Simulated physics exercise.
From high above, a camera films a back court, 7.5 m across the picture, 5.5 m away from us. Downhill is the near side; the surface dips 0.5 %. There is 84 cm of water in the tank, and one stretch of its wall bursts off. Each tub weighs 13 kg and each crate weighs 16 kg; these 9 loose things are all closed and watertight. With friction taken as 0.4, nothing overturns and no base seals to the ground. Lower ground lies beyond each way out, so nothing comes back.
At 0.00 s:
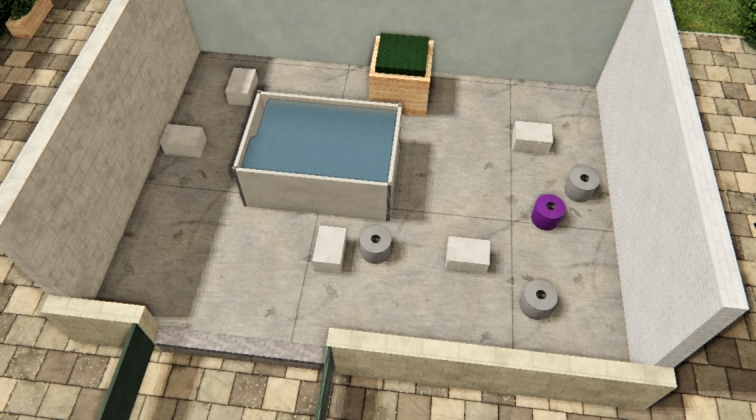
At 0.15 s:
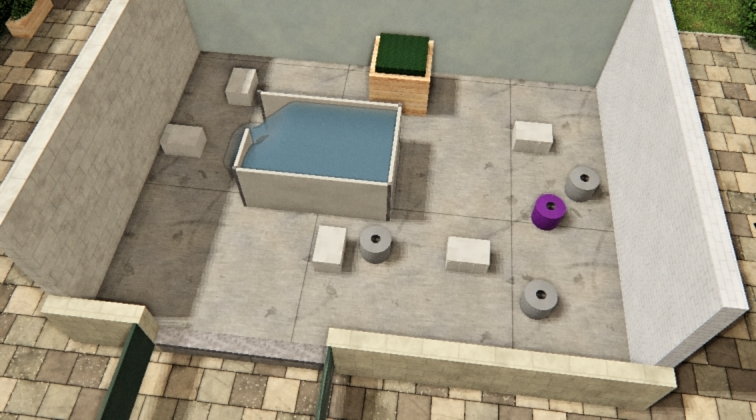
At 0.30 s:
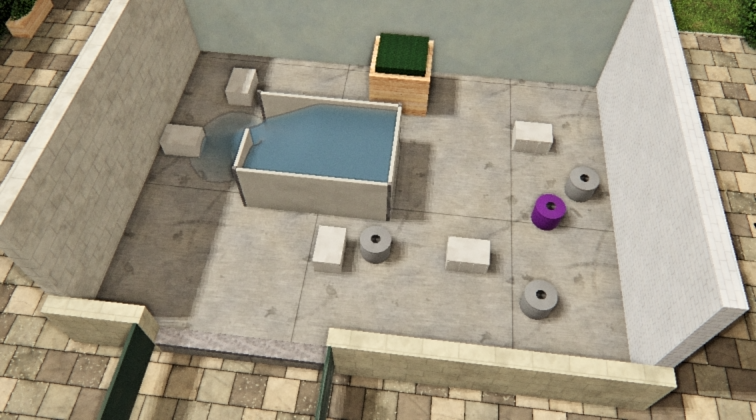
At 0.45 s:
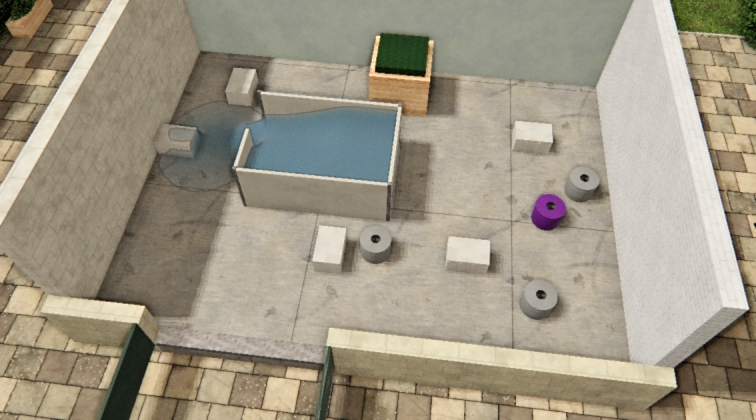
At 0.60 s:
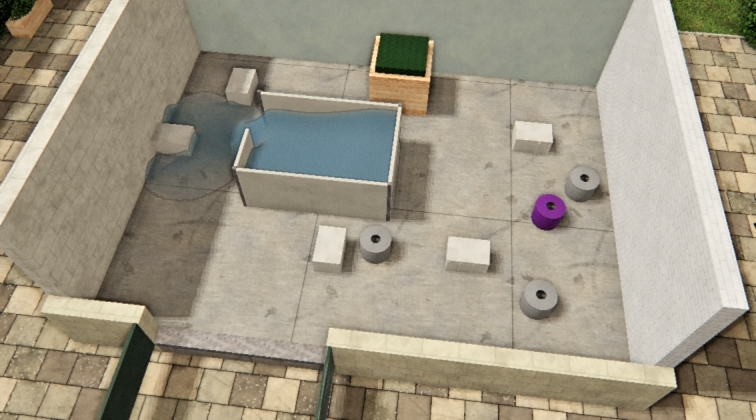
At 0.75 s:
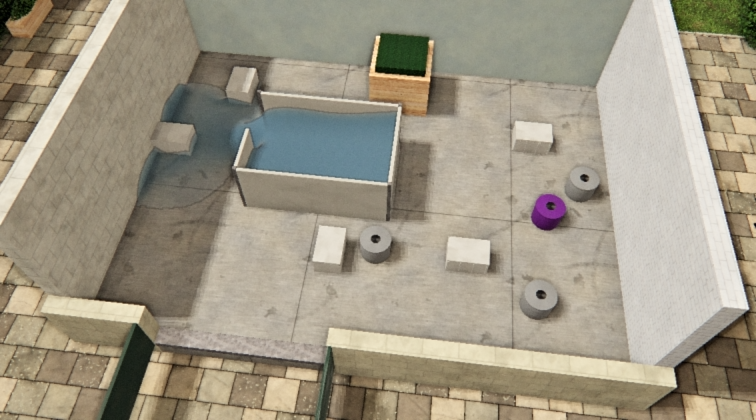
At first, a raised tank of water stands in a walled court among pale blocks, grey tubs and one purple tub. Its left wall breaks open and water pours out, reaching the nearest block and nudging it slightly left. The water then spreads to the left wall, while the purple tub stays still.
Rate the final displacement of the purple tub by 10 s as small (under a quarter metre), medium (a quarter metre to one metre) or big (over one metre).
Small.
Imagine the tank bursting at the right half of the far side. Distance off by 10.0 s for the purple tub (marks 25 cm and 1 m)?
So, for the purple tub: It is carried a long way.
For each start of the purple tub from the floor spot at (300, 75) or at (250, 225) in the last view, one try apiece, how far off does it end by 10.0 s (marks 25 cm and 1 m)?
Well, it gets swept off on the first try and scarcely moves on the second.
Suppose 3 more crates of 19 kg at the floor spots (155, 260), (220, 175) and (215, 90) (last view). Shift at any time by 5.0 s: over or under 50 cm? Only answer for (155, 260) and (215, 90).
As asked, in order: Clear of the mark; clear of the mark.
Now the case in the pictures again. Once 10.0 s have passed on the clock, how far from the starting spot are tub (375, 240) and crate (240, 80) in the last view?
Taking them in turn, the shifts are 0 cm and 450 cm.
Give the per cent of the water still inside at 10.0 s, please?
Around 86 % of the water.
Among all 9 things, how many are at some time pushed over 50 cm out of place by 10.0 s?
2.
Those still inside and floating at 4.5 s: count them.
Total: 1.
After 2.0 s the purple tub is near (551, 206), 0.0 m from its start, aground; 0 of 9 are out; 1 afloat.
After 4.5 s the purple tub is near (551, 206), 0.0 m from its start, aground; 0 of 9 are out; 1 afloat.
After 7.0 s the purple tub is near (551, 206), 0.0 m from its start, aground; 0 of 9 are out; 1 afloat.
After 10.0 s the purple tub is near (551, 206), 0.0 m from its start, aground; 0 of 9 are out; 1 afloat.
